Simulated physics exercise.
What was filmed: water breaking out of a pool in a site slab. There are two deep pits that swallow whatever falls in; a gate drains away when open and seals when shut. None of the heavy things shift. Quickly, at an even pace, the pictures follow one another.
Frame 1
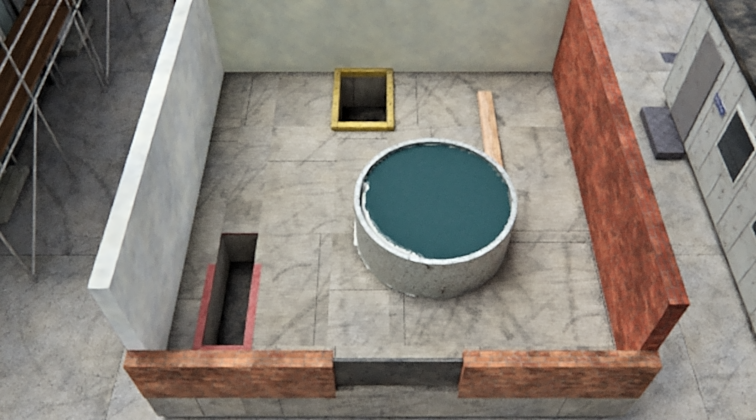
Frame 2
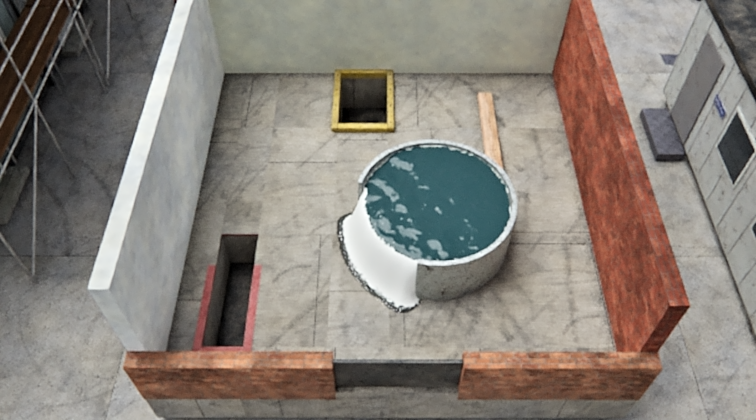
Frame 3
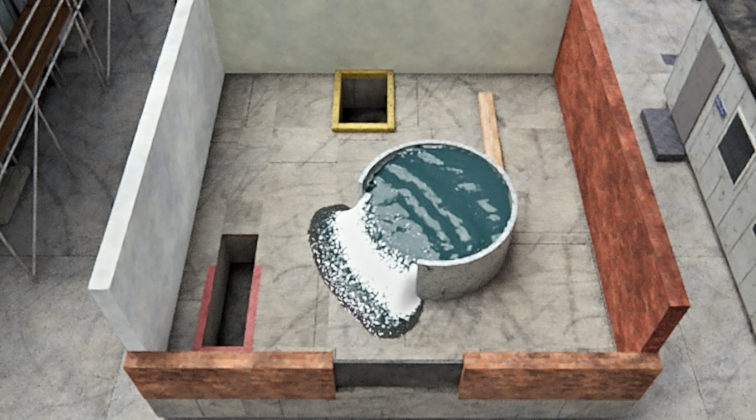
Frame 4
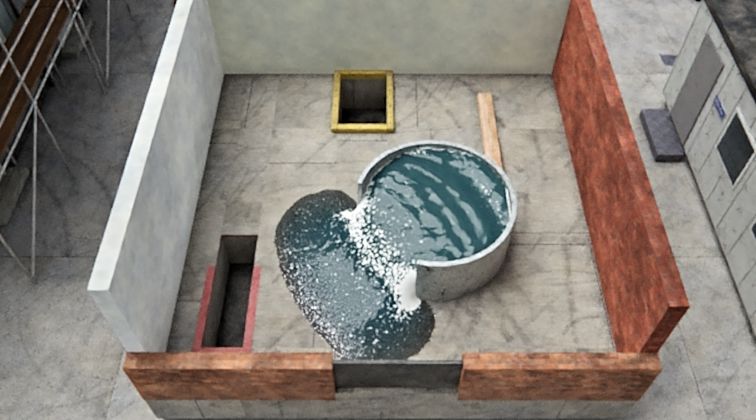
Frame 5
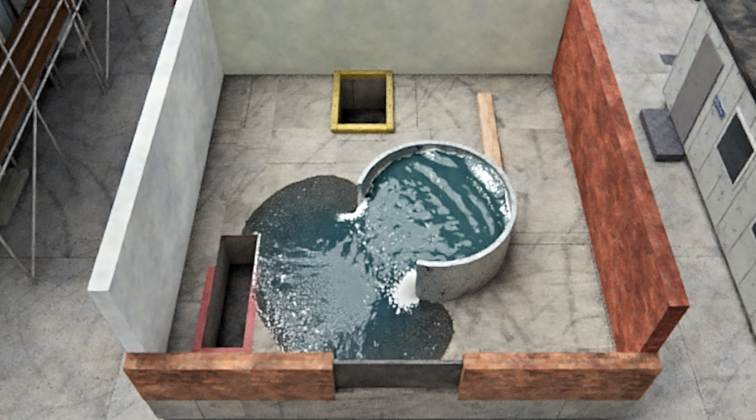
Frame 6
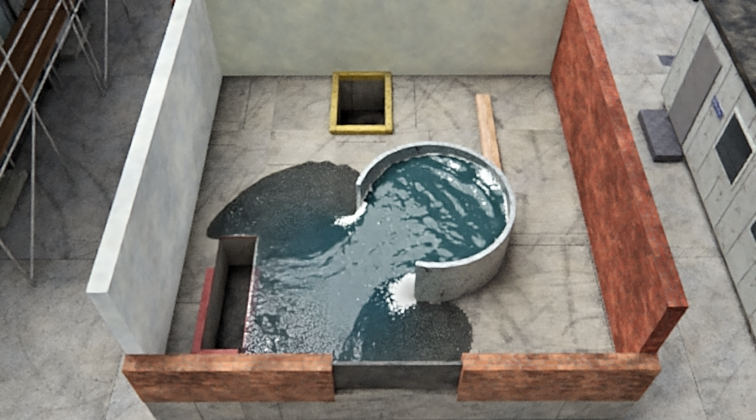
Water burst through the left side of a round concrete tank inside a walled yard, then fanned out across the gray floor, reaching the red-edged pit on the left and the low front wall.
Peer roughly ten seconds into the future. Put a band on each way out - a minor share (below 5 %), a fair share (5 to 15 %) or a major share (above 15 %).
Bands: Gate: A minor share; yellow pit: A minor share; red pit: A major share.
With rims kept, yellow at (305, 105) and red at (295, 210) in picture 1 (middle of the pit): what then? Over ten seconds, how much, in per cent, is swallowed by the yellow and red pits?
Percentages by pit: Yellow at 6, red at 45.
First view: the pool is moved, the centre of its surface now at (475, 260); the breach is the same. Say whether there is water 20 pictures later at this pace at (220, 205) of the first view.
Outcome noted: Waterlogged.
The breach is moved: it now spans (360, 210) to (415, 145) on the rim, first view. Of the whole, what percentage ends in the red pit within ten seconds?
Red: 35 %.
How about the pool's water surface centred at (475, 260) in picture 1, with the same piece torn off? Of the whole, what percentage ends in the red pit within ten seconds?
Within ten seconds the red pit takes 75 percent of the total.
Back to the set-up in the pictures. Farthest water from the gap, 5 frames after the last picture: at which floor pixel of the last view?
Estimated pixel: (208, 151).
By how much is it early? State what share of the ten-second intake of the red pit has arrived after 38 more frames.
It should be near 85 percent of the ten-second total.
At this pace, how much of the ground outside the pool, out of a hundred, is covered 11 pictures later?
Estimated share: About 40 %.
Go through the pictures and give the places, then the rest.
In the first frame, the round tank at (435, 200) is whole and still.
In the second frame, the front is at (409, 308), out from the gap at (370, 254).
In the third frame, the front is at (323, 212), out from the gap at (370, 255).
In the fourth frame, water pours out at (369, 257) and has run to (294, 210).
In the fifth frame, the front is at (257, 216), out from the gap at (369, 258).
In the sixth frame, water pours out at (368, 259) and has run to (219, 220).
A moment on, water covers 30 % of the floor; the gate 0 %, the yellow pit 0 %, the red pit 11 %.
Next, water covers 40 % of the floor; the gate 0 %, the yellow pit 0 %, the red pit 27 %.
Then, water covers 55 % of the floor; the gate 0 %, the yellow pit 0 %, the red pit 46 %.
Later, water covers 65 % of the floor; the gate 0 %, the yellow pit 0 %, the red pit 61 %.
In the end, water covers 80 % of the floor; the gate 0 %, the yellow pit 0 %, the red pit 70 %.
